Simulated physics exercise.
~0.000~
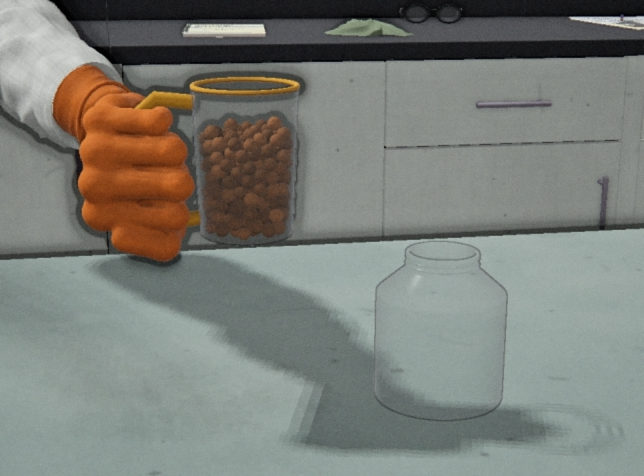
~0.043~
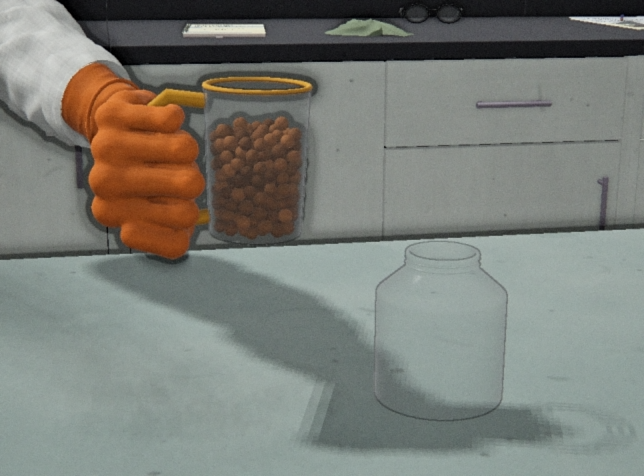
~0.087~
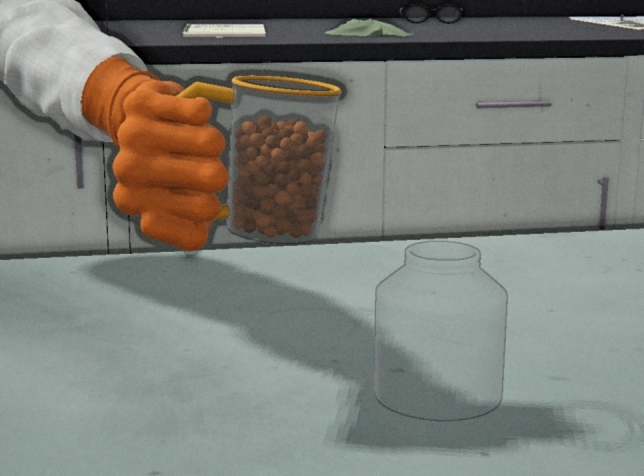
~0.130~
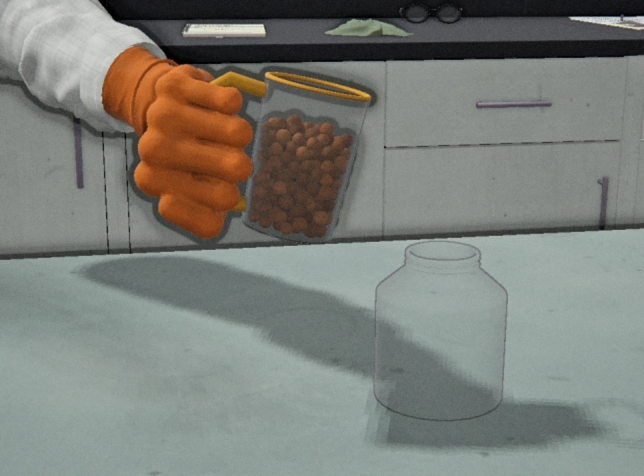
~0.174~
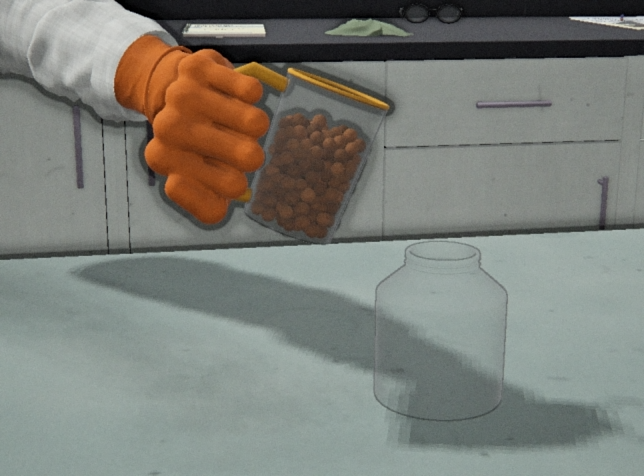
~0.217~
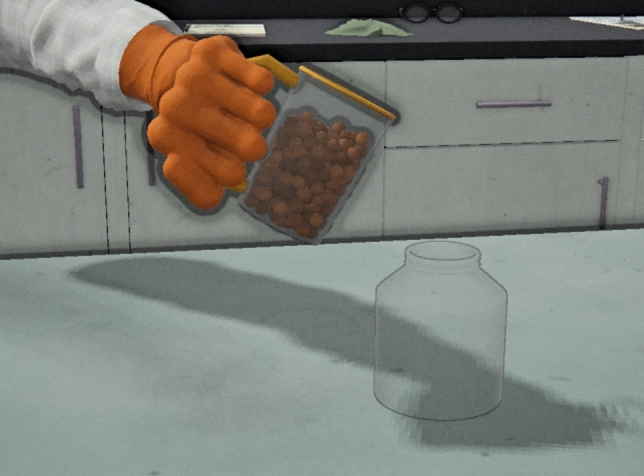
An orange-gloved hand moving a clear cup of brown balls right toward an empty glass jar, tilting the cup increasingly rightward.
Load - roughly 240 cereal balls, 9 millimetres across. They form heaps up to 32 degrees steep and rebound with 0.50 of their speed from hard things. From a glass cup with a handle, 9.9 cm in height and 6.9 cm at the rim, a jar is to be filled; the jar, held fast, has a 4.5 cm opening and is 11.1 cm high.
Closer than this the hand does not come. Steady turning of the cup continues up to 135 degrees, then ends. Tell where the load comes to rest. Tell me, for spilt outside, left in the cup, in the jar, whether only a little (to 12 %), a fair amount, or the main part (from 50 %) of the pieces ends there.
Spilt: The main part. Still above: Only a little. Jar: Only a little.
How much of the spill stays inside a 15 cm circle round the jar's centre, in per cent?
Share: Around 90 per cent.
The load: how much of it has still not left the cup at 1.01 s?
0 per cent.
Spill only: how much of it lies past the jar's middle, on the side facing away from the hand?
I'd put it close to 0 per cent.
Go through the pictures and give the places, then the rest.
In the first frame, cup at (246, 160), tilt 0 degrees, lip at (297, 85), moved 0.0 cm; middle of the pieces at (243, 179); jar at (440, 324).
In the second frame, cup at (256, 160), tilt 1 degrees, lip at (309, 86), moved 0.7 cm; middle of the pieces at (253, 179).
In the third frame, cup at (280, 159), tilt 6 degrees, lip at (338, 90), moved 2.3 cm; middle of the pieces at (275, 178).
In the fourth frame, cup at (302, 159), tilt 13 degrees, lip at (368, 97), moved 3.8 cm; middle of the pieces at (295, 176).
In the fifth frame, cup at (313, 158), tilt 21 degrees, lip at (385, 106), moved 4.5 cm; middle of the pieces at (303, 175).
In the sixth frame, cup at (313, 158), tilt 29 degrees, lip at (391, 116), moved 4.5 cm; middle of the pieces at (301, 174); jar at (440, 324). Its pace works out near 180 degrees a second.
After 0.51 s, tilt 82 degrees; the cup holds 100 %, the jar 0 %.
Then, at 0.70 s, tilt 116 degrees; the cup holds 90 %, the jar 0 %.
After 1.01 s, tilt 135 degrees; the cup holds 0 %, the jar 0 %.
At rest (1.7 s), spilt 100 %, still above 0 %, jar 0 %.
